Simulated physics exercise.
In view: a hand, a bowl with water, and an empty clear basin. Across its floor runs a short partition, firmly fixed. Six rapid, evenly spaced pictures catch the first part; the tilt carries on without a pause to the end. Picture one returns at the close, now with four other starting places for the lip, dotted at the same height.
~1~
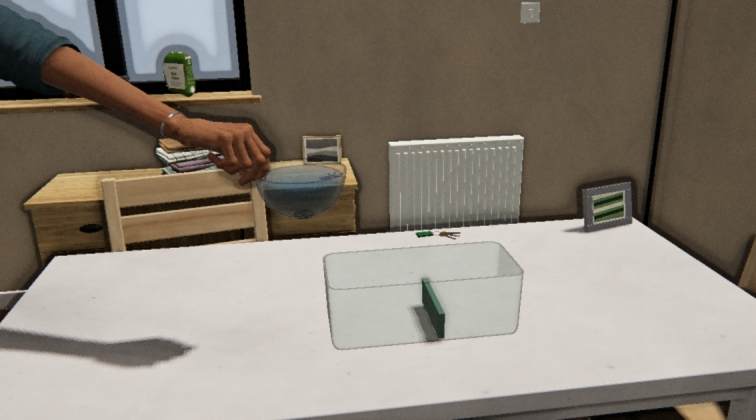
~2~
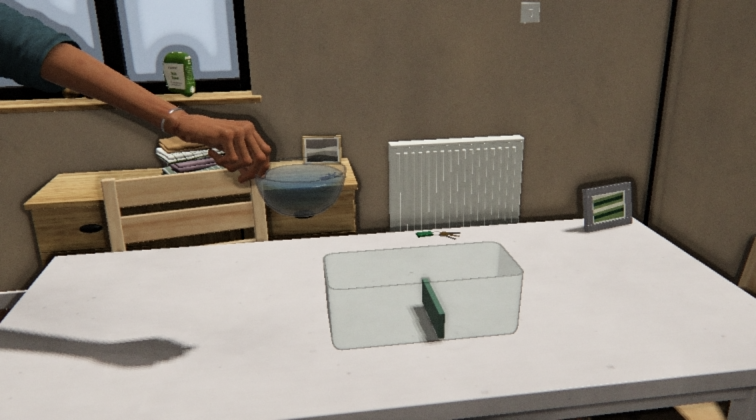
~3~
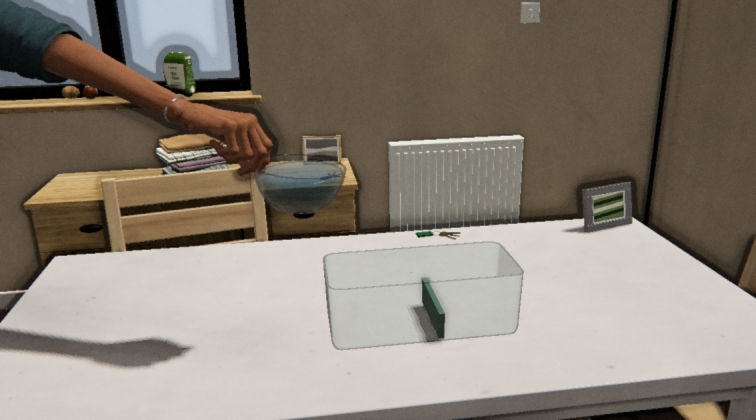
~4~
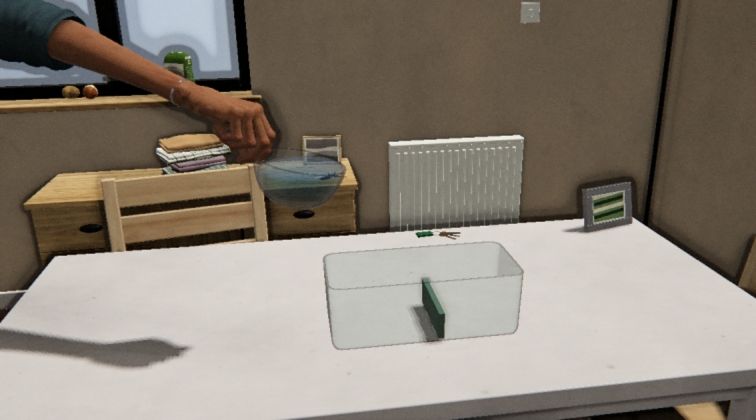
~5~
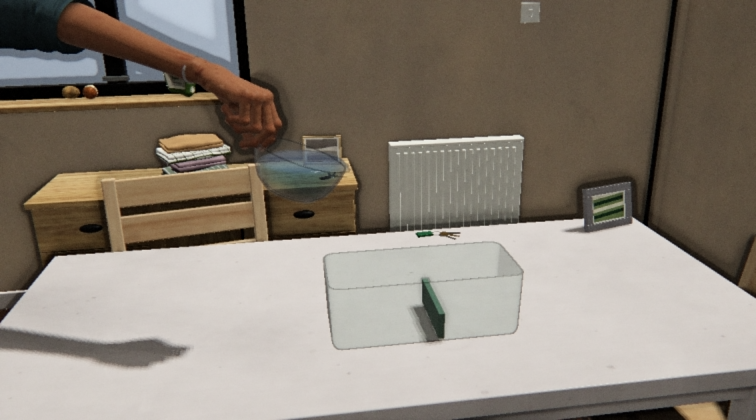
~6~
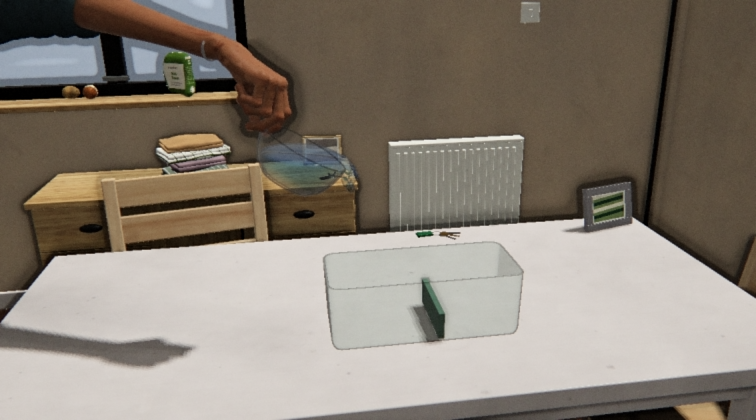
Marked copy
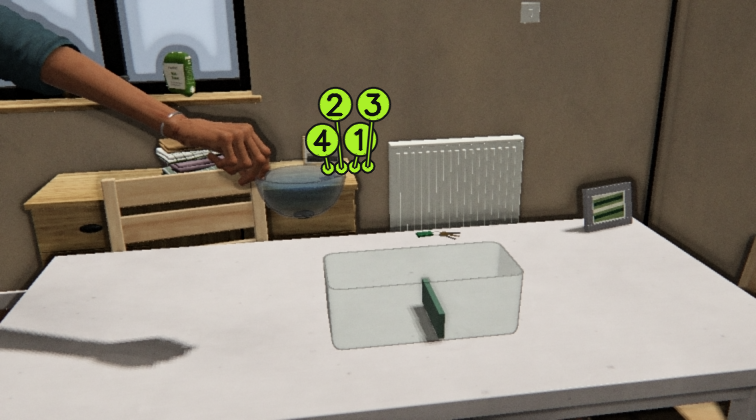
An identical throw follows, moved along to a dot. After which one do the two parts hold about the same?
1 works best here.
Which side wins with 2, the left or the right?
More ends on the left.
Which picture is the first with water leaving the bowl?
In picture 5.
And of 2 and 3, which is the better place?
It is 3.
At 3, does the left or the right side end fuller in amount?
More ends on the right.
On the marked copy, 1 at (354, 166); 2 at (341, 167); 3 at (367, 166); 4 at (328, 168).
If 1 is chosen, about 49 % ends left of the wall and 49 % right of it.
If 2 is chosen, about 82 % ends left of the wall and 16 % right of it.
If 3 is chosen, about 25 % ends left of the wall and 73 % right of it.
If 4 is chosen, about 94 % ends left of the wall and 4 % right of it.
